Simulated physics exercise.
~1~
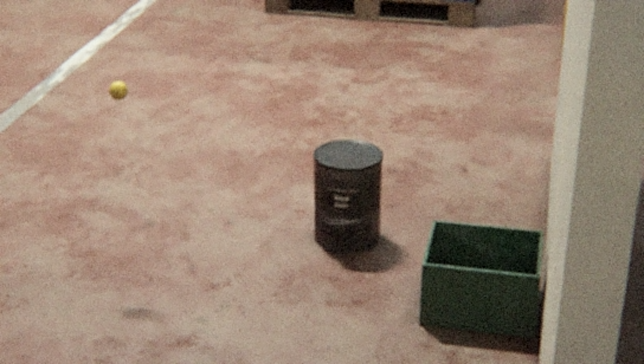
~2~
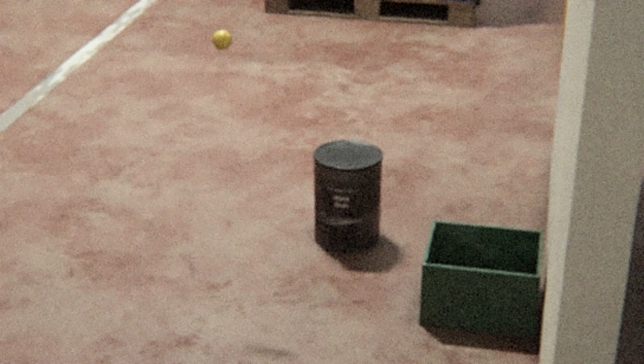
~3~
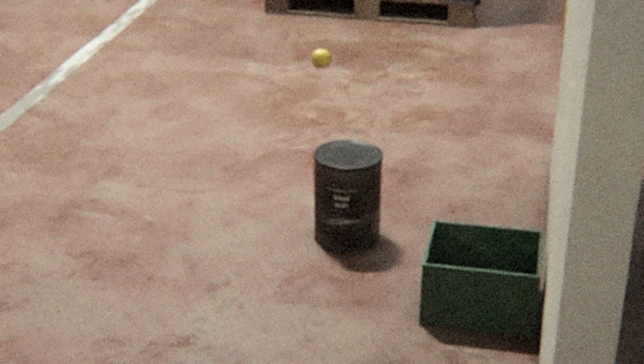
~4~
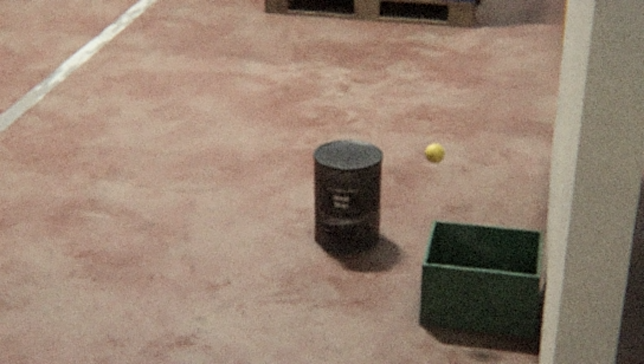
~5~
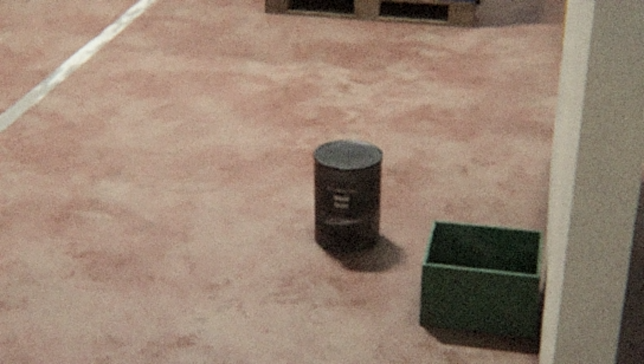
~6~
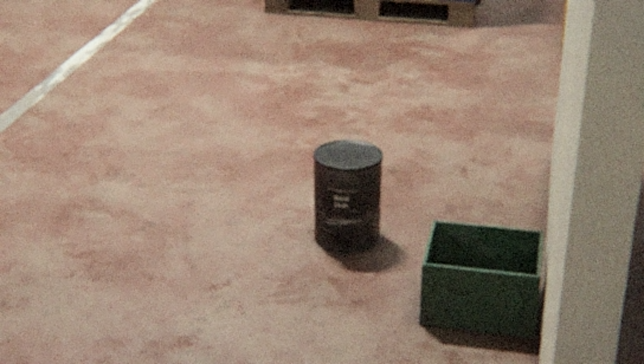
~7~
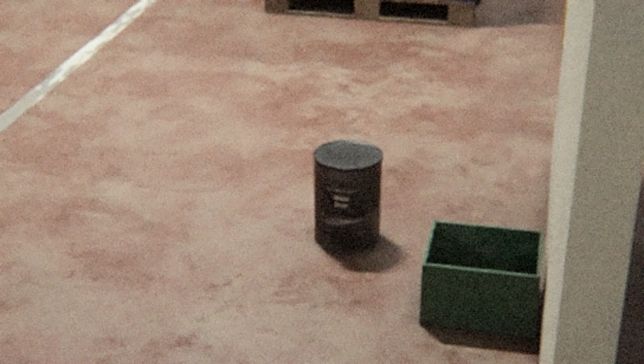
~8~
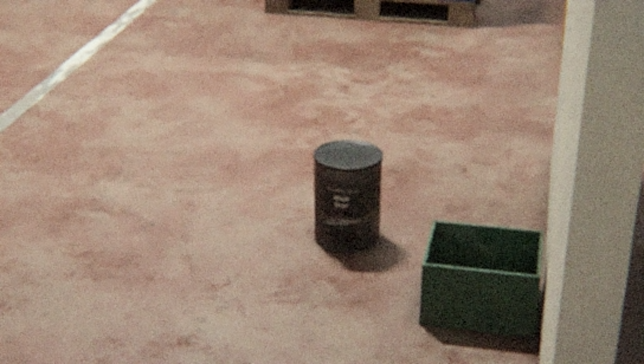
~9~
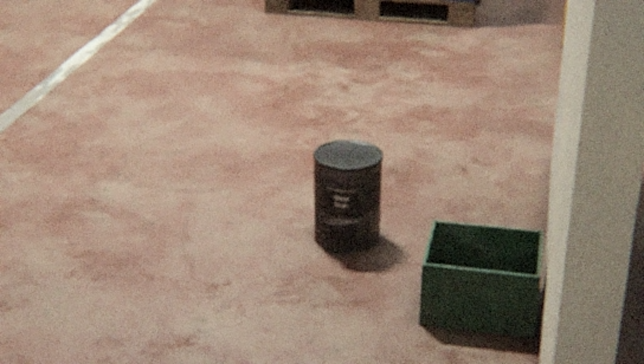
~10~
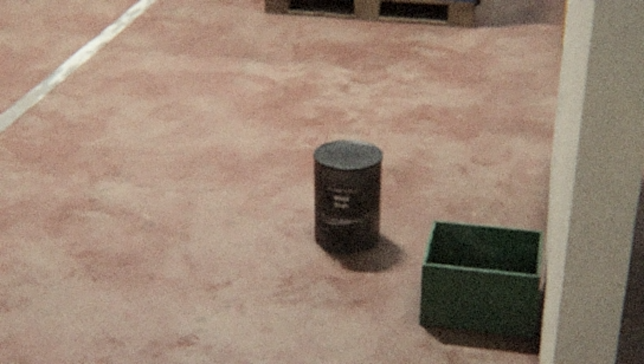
A yellow lemon arcs rightward over a black pail and drops into a green box.
